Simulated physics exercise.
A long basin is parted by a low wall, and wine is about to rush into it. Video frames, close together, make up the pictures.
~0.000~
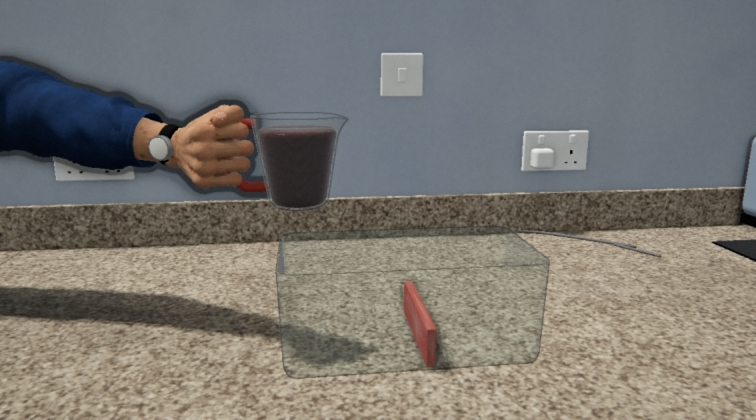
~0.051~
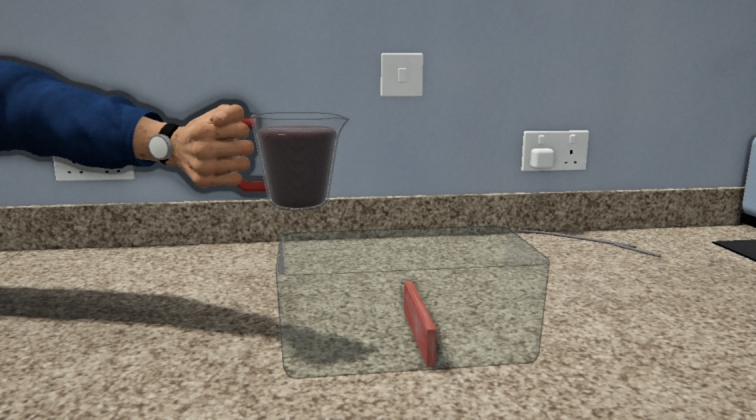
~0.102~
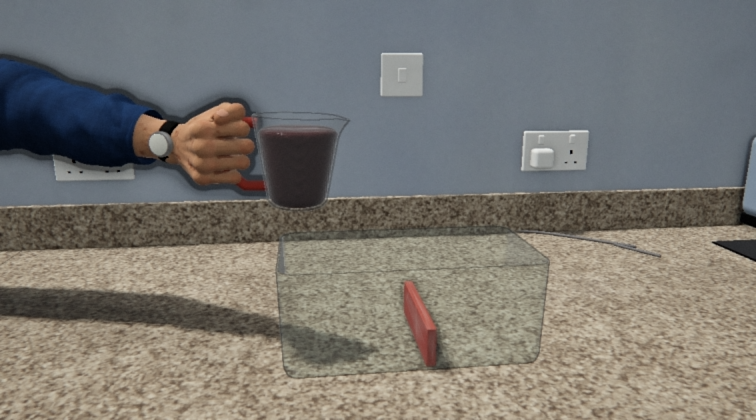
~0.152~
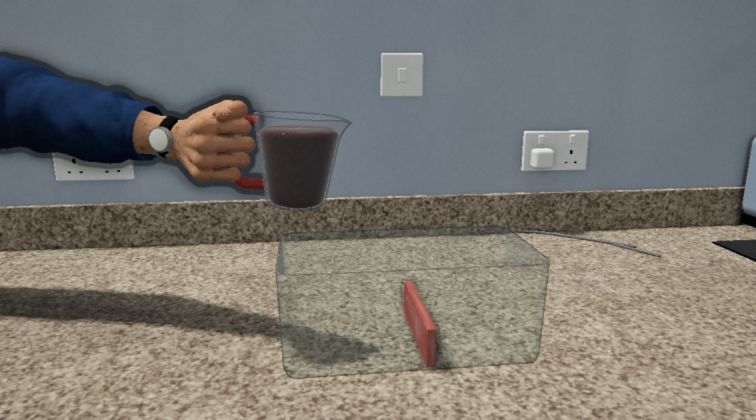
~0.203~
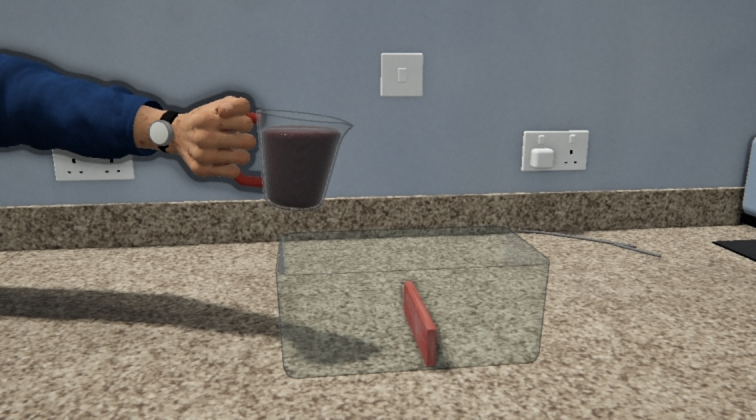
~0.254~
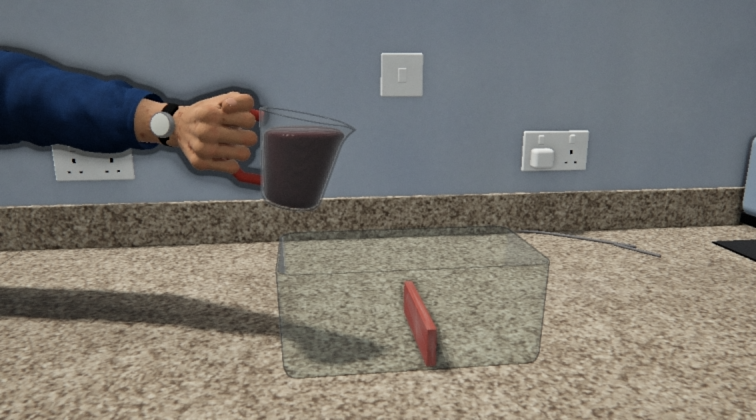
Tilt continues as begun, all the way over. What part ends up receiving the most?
The largest amount will sit in the left portion.
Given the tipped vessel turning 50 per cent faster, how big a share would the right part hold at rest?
Near 10 in a hundred.
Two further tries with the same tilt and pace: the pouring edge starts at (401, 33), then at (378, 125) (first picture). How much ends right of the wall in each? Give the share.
It comes out at around 90 percent and then around 65 percent.
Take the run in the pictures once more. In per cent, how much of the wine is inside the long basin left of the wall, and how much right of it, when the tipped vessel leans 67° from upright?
Left part close to 10 in a hundred, right part close to 0.
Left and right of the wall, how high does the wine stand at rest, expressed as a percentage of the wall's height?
Roughly 30 percent left, 0 percent right.
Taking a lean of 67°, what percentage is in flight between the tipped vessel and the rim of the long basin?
About 20 %.
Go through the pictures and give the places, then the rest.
In the first frame, tilt 0°; pouring edge (349, 117); surface from (258, 130) to (337, 129); the long basin's rim runs from (279, 254) to (527, 244); the wall's top is at (419, 304).
In the second frame, tilt 0°; pouring edge (349, 118); surface from (258, 130) to (338, 129).
In the third frame, tilt 2°; pouring edge (350, 119); surface from (258, 130) to (339, 130).
In the fourth frame, tilt 4°; pouring edge (352, 121); surface from (259, 129) to (339, 130).
In the fifth frame, tilt 7°; pouring edge (354, 124); surface from (262, 129) to (342, 131).
In the sixth frame, tilt 11°; pouring edge (356, 128); surface from (263, 130) to (346, 131).
Then, 0.70 s in, the tilt is 67° and 71 per cent is still to pour, 10 is left of the wall and 0 right of it.
Then, 1.02 s in, the tilt is 103° and 12 per cent is still to pour, 66 is left of the wall and 10 right of it.
Then, 1.36 s in, the tilt is 111° and 0 per cent is still to pour, 87 is left of the wall and 12 right of it.
Then, 1.73 s in, the tilt is 111° and 0 per cent is still to pour, 87 is left of the wall and 12 right of it.
Finally, 87 per cent lies left of the wall, 12 right of it and 1 outside.
